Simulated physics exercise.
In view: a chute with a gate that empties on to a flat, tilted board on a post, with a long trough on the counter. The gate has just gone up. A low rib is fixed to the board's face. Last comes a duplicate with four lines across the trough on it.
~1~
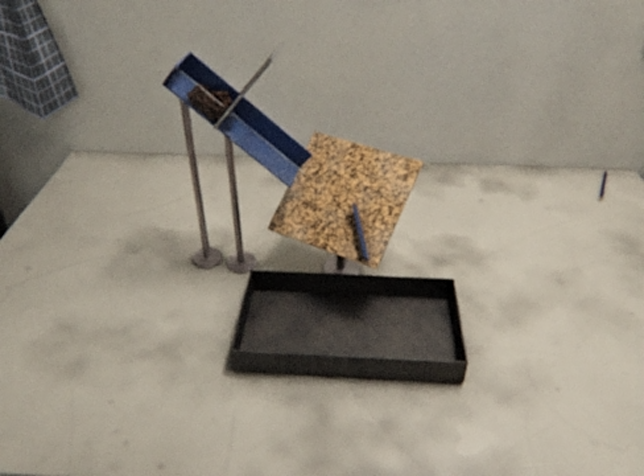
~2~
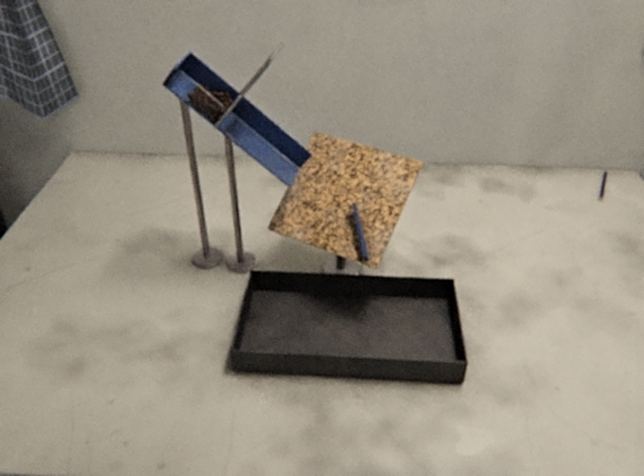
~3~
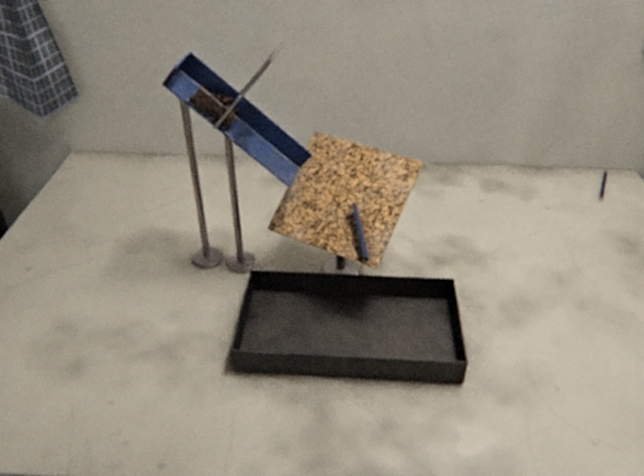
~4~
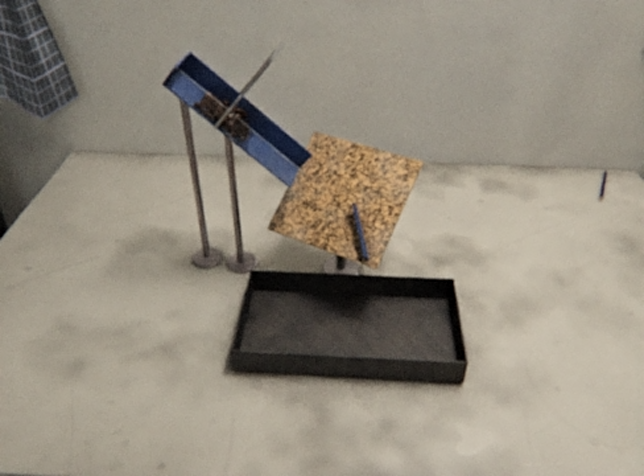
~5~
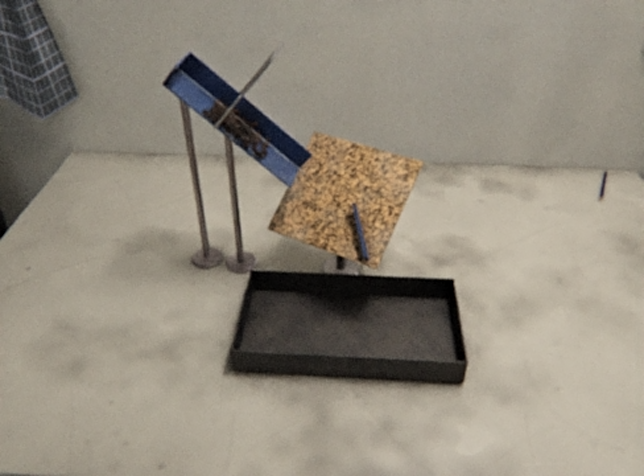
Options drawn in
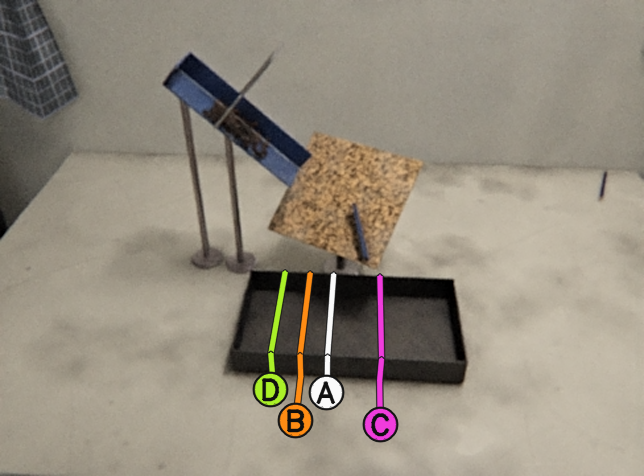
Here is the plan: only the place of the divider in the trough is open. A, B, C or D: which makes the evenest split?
A works best here.
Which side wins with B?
Right.
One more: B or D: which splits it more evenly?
It is B.
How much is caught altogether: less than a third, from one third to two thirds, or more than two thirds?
It is more than two thirds.
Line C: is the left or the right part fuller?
The left side.
On the marked copy, line A crosses the front rim at (327, 355); line B crosses the front rim at (300, 354); line C crosses the front rim at (381, 358); line D crosses the front rim at (271, 352).
Choosing A, of what is caught, close to half on the left of the divider, close to half on the right.
Choosing B, of what is caught, close to a quarter on the left of the divider, the bulk on the right.
Choosing C, of what is caught, all but a few on the left of the divider, only a few on the right.
Choosing D, of what is caught, only a few on the left of the divider, all but a few on the right.
